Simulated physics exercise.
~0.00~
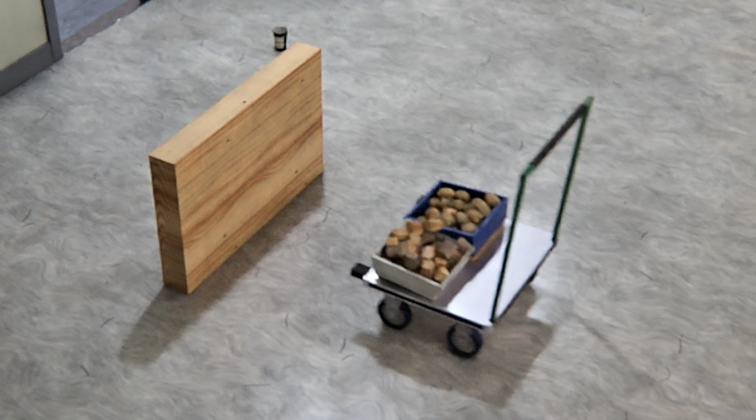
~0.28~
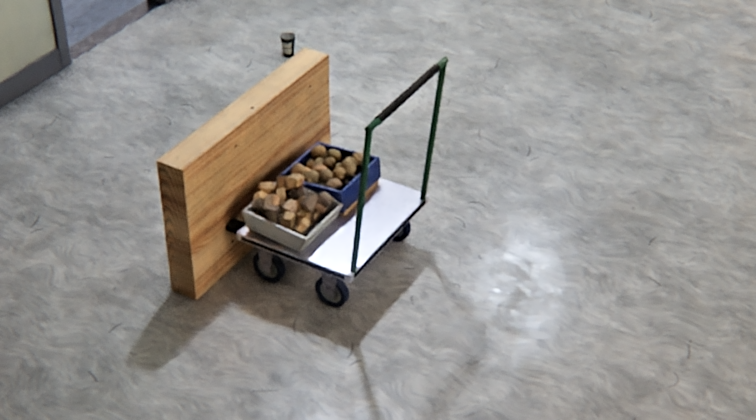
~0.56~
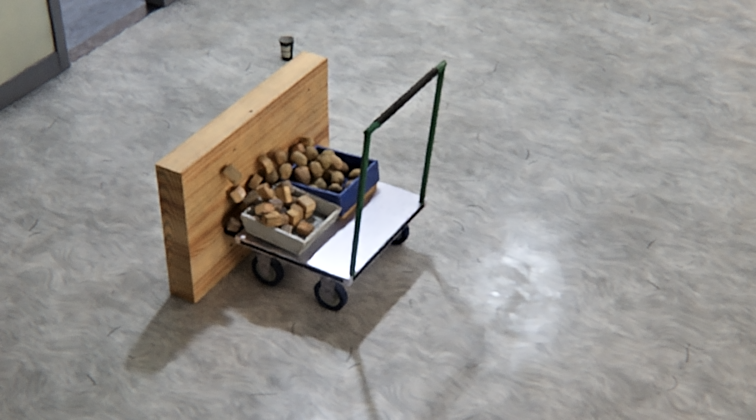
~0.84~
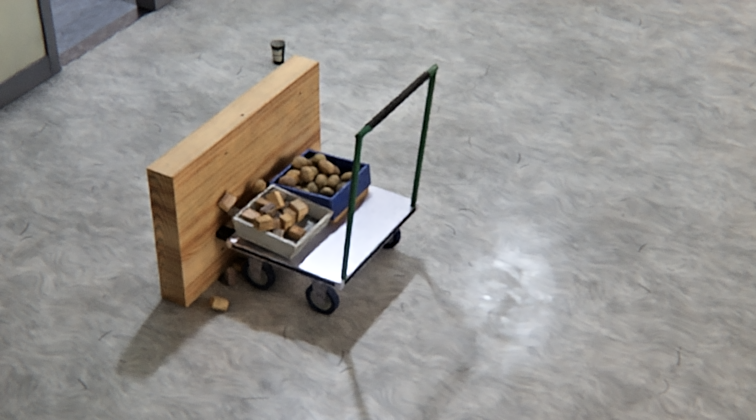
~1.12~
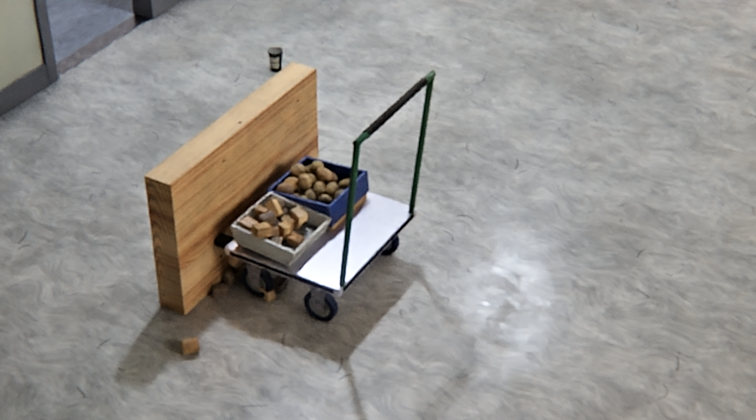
Flatbed trolley rolling left into a wooden wall and stopping, its white and blue crates spilling some wooden blocks and potatoes.
